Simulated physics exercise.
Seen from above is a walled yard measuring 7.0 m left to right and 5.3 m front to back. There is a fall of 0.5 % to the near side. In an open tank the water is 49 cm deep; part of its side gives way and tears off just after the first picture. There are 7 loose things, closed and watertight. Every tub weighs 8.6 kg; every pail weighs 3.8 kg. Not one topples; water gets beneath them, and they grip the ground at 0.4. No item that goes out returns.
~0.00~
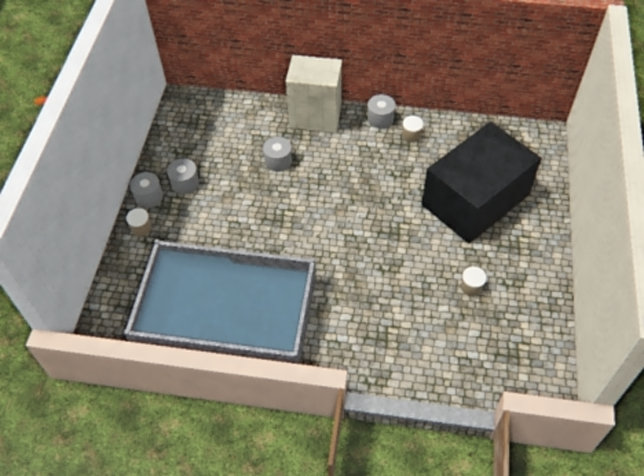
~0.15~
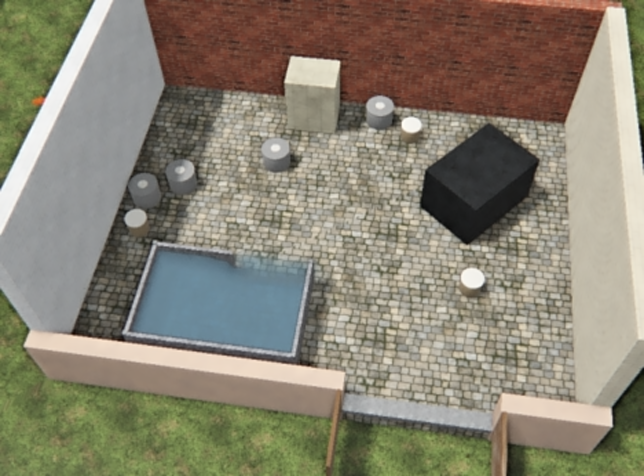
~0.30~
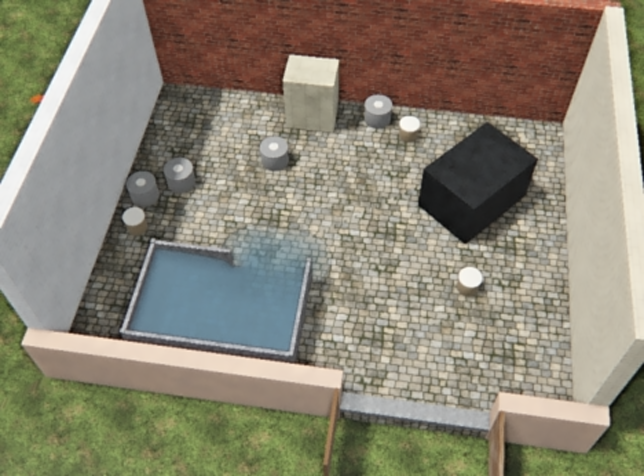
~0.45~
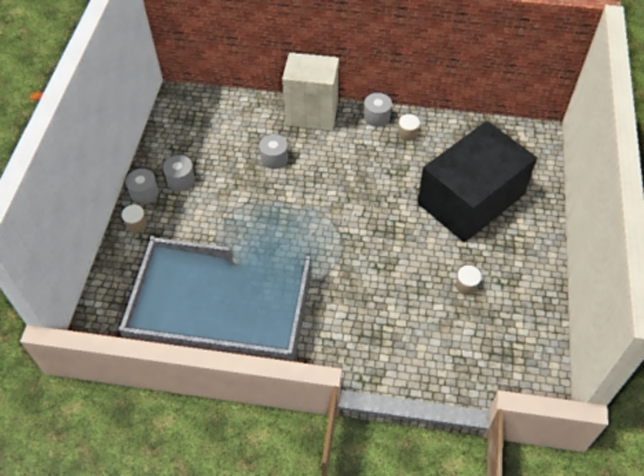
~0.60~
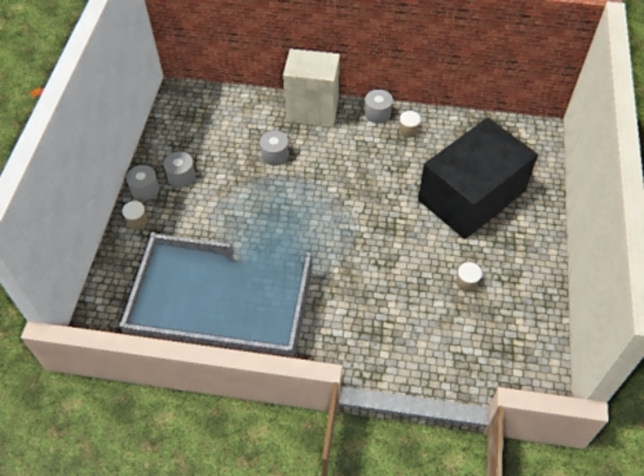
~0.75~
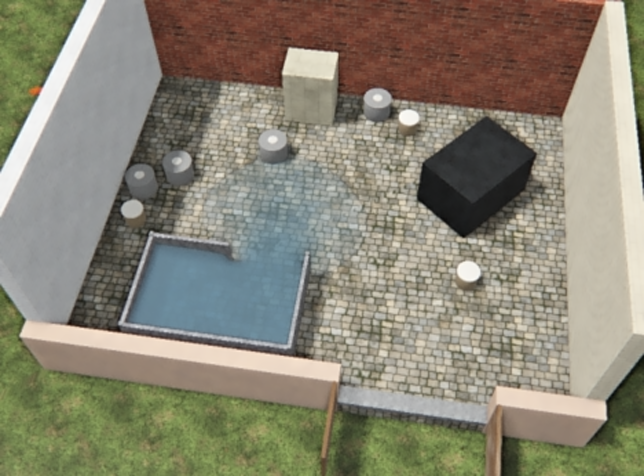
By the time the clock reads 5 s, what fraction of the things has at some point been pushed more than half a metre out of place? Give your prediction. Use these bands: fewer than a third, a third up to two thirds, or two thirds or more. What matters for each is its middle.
It falls in a third up to two thirds.
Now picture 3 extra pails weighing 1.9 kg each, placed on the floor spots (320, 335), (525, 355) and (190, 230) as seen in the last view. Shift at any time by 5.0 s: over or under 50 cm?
In turn: Under, less, under.
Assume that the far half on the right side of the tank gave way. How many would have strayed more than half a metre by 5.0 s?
Result: 1.
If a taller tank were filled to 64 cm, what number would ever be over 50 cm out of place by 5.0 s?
That would make 5 of them.
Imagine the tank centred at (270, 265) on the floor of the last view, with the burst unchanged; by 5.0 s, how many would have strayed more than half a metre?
3.
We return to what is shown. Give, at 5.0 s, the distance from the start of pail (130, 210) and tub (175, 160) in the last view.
In turn: 20 cm, 5 cm.
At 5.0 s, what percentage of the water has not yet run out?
100 % or so.
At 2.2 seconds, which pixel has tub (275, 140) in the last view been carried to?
Position: Approx. (257, 79).
After 1.1 s 0 of 7 are over 50 cm from their spots; 0 afloat.
After 2.2 s 1 of 7 are over 50 cm from their spots; 1 afloat.
After 3.5 s 3 of 7 are over 50 cm from their spots; 3 afloat.
After 5.0 s 3 of 7 are over 50 cm from their spots, and 3 have been at some point; 3 afloat.
